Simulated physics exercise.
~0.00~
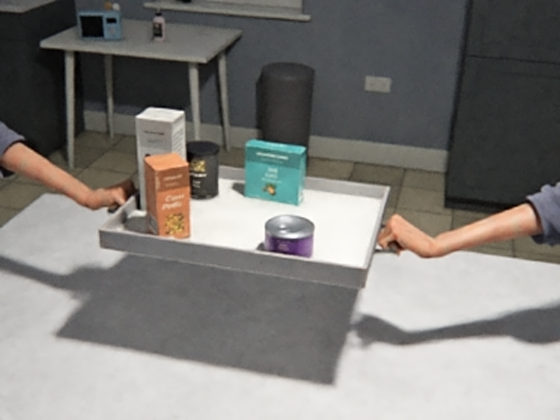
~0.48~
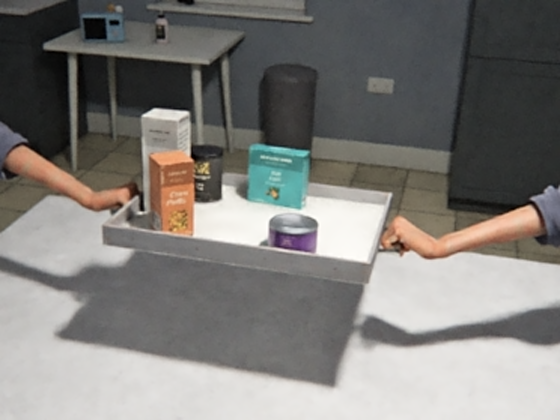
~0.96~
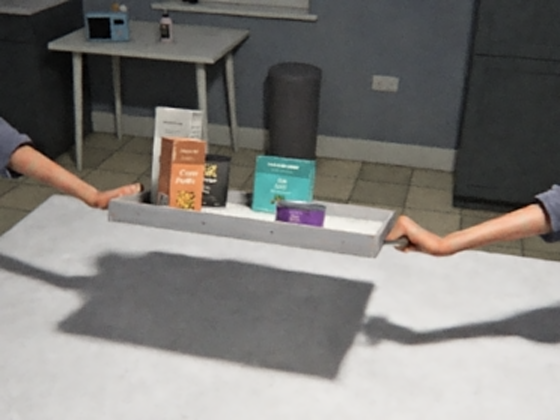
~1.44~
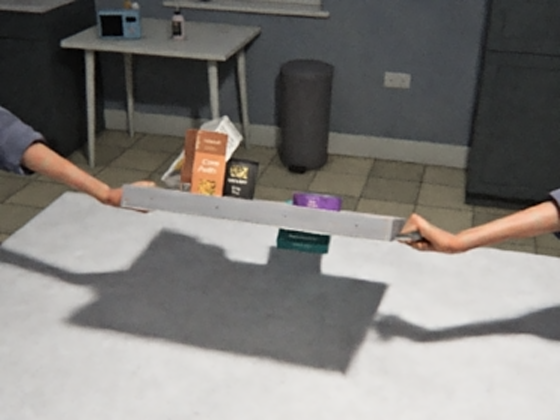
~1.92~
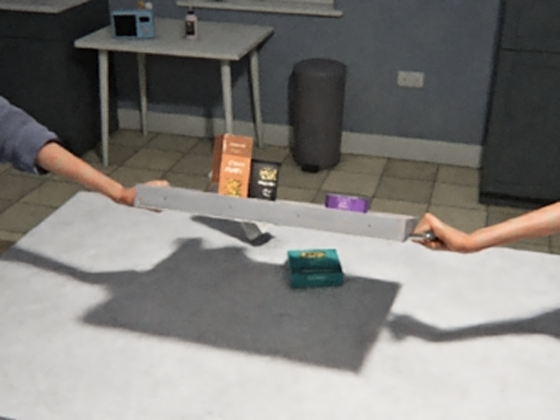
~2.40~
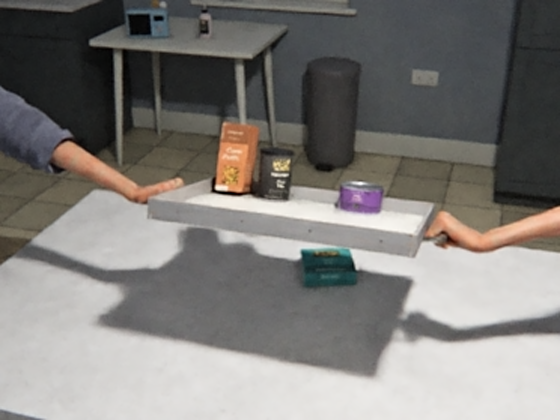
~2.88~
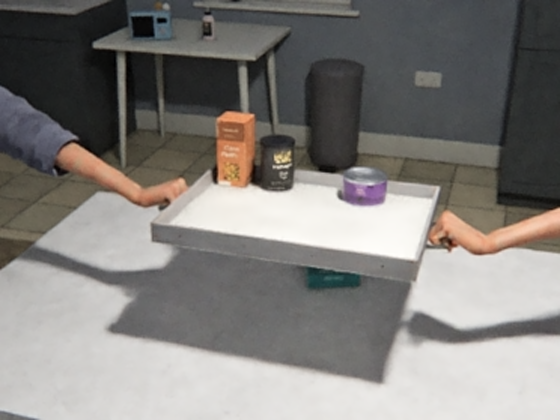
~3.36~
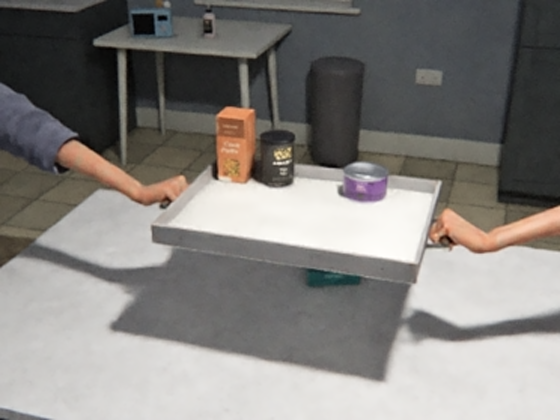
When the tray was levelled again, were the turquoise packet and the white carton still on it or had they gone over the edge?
Both had gone over the edge. The turquoise packet dropped off first and the white carton followed it.
In a kitchen, two hands tipped a tray of groceries away over a pale tabletop, and the turquoise packet and then the white carton went over the far edge. The hands levelled it with the orange carton, black tin and purple tub still aboard.
